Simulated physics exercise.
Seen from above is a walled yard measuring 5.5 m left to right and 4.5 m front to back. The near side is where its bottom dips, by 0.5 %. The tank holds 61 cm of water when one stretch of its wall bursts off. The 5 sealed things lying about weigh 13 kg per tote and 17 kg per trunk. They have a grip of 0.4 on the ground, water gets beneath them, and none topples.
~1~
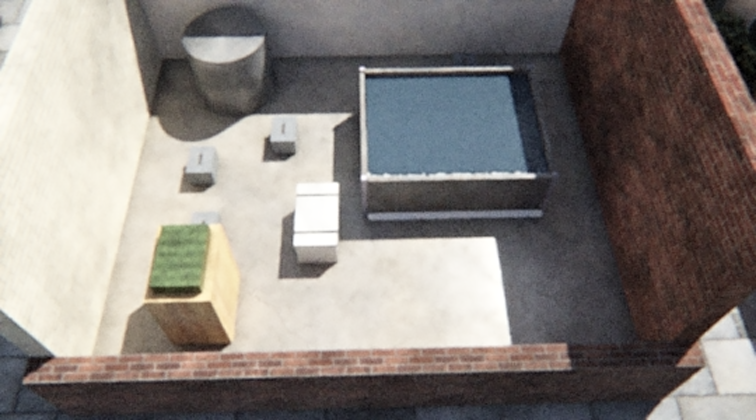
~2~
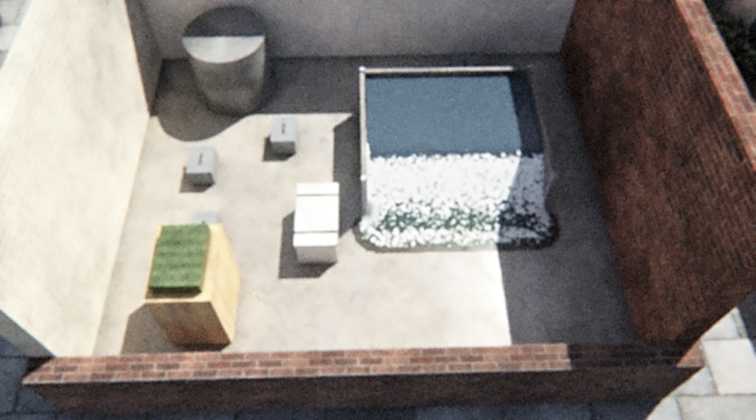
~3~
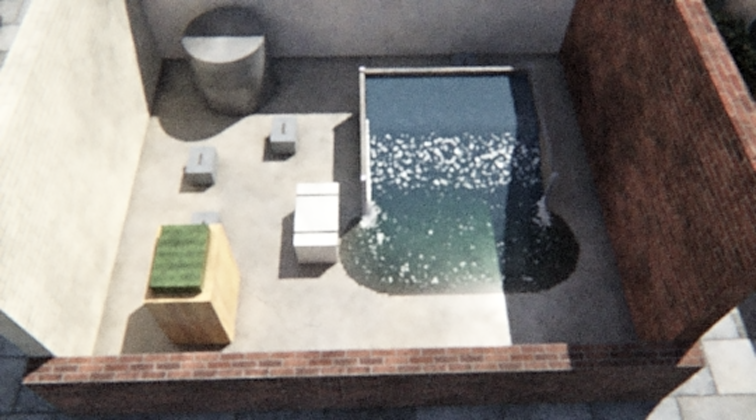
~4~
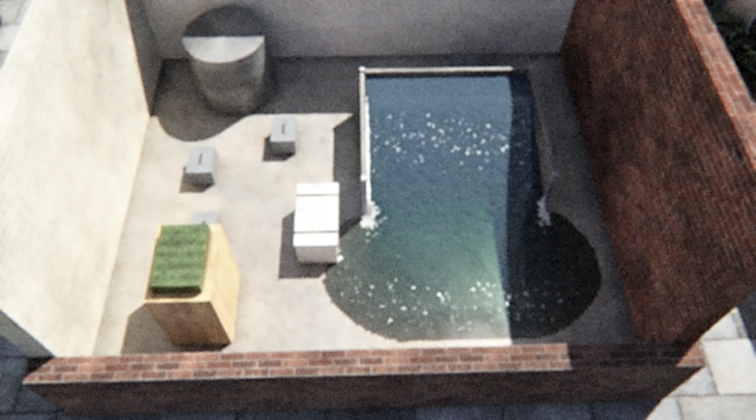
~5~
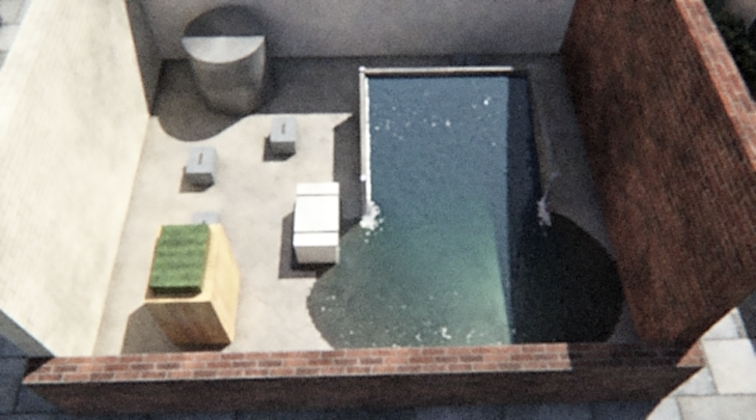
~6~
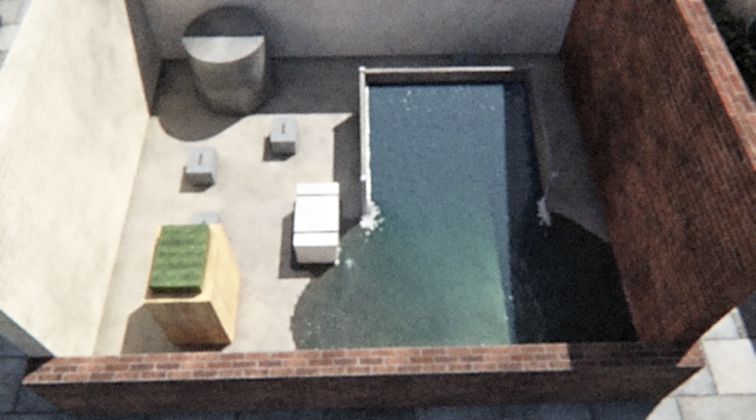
Walled yard seen from above, with water bursting through the near side of a tank and spreading across the floor past unmoving blocks.
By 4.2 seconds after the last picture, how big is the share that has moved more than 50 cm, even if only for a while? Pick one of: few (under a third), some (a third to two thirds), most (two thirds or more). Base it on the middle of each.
Some.
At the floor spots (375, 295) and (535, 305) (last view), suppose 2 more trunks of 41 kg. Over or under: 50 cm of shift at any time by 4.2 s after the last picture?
Respectively: Tops it; tops it.
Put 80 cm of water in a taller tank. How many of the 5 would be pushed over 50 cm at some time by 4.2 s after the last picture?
With that change, 5 of them.
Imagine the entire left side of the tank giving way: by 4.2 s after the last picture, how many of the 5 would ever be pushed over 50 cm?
4.
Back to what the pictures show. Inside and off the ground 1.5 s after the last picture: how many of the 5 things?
Count: 0.
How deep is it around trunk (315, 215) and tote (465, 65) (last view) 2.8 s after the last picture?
First about 5 cm, second about 0 cm.
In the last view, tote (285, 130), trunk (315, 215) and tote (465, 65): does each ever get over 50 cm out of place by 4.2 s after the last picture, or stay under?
One by one: Below the line; above the line; above the line.
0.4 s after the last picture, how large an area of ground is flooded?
Somewhere around 9.5 m2, roughly.
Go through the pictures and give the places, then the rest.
A tote at (203, 227) rests on the ground; a trunk at (316, 213), on the bottom; water covers 3.3 m2; 0 of 5 have shifted, in the first frame.
A tote at (203, 227) rests on the ground; a trunk at (316, 213), on the bottom; 4.4 m2 under water; 0 of 5 have shifted, in the second frame.
A tote at (203, 227) rests on the ground; a trunk at (316, 213), on the bottom; 5.6 m2 under water; 0 of 5 have shifted, in the third frame.
A tote at (203, 227), on the bottom; a trunk at (316, 213) rests on the ground; 7.3 m2 under water; 0 of 5 have shifted, in the fourth frame.
A tote at (203, 227) rests on the ground; a trunk at (316, 213) rests on the ground; 8.7 m2 under water; 0 of 5 have shifted, in the fifth frame.
A tote at (203, 227) rests on the ground; a trunk at (316, 213) rests on the ground; 9.2 m2 under water; 0 of 5 have shifted, in the sixth frame.
Then, 0.4 s after the last picture 0 of 5 are over 50 cm from their spots; 0 afloat.
Then, 1.5 s after the last picture 0 of 5 are over 50 cm from their spots; 0 afloat.
Then, 2.8 s after the last picture 0 of 5 are over 50 cm from their spots; 0 afloat.
Then, 4.2 s after the last picture 2 of 5 are over 50 cm from their spots, and 2 have been at some point; 0 afloat.
